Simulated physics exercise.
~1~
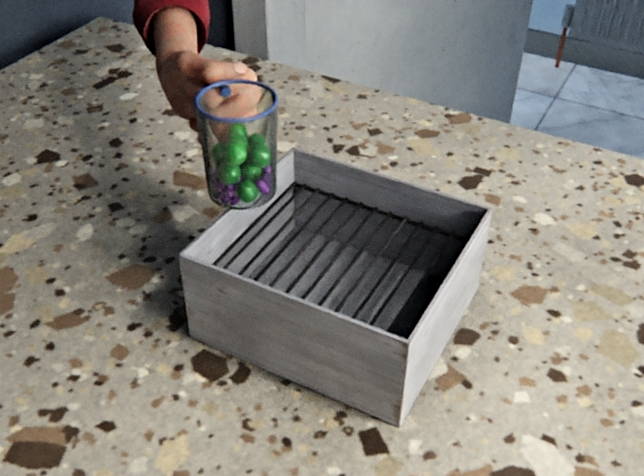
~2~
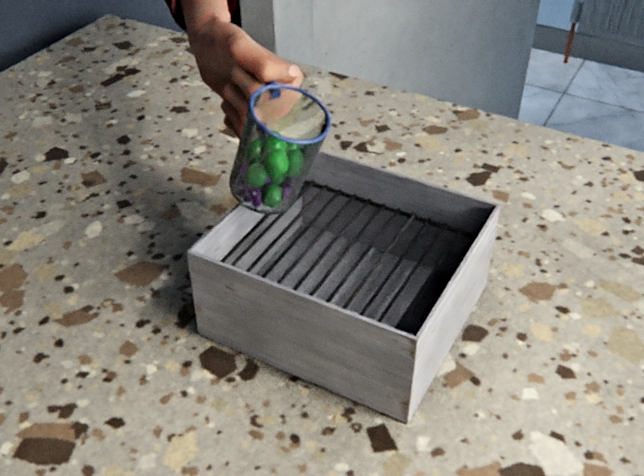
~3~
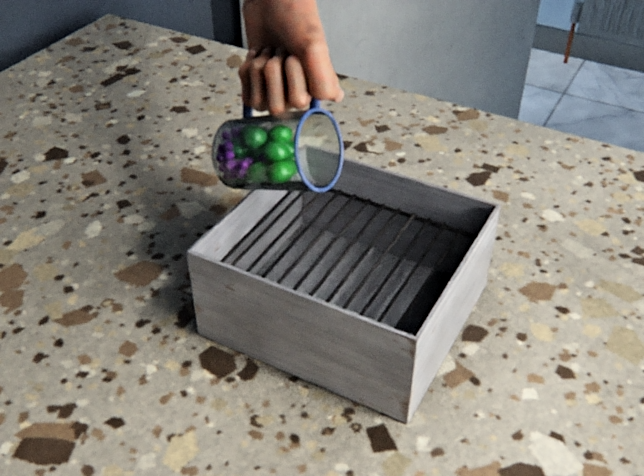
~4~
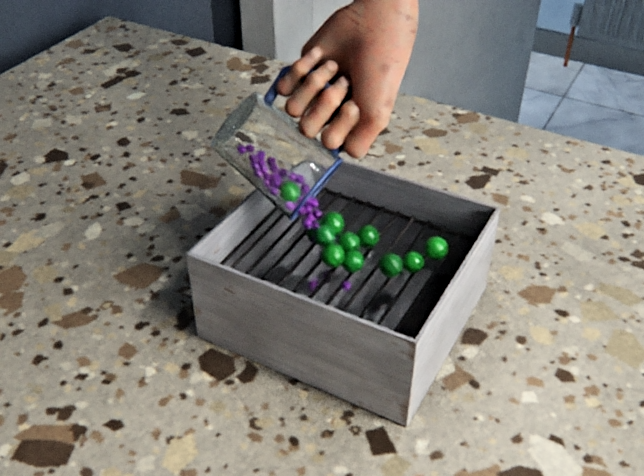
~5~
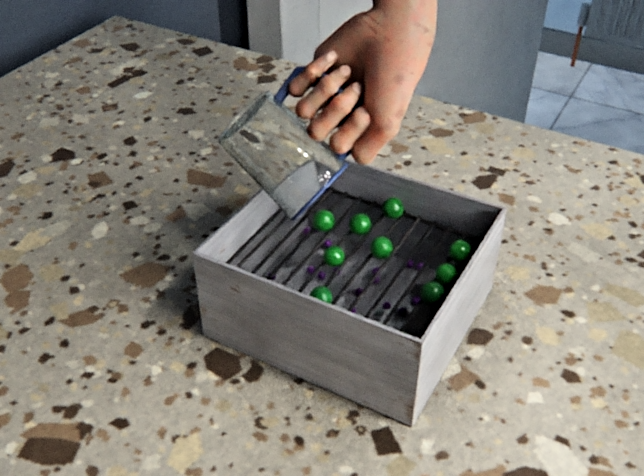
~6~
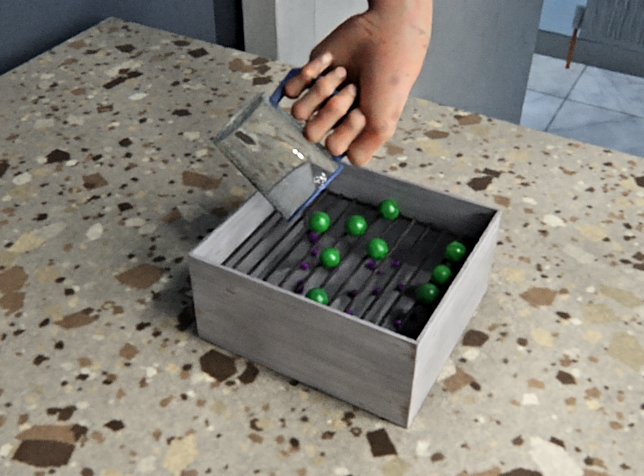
Green balls staying on a slatted rack in an open box as a hand tips out a cup and smaller purple bits drop through.
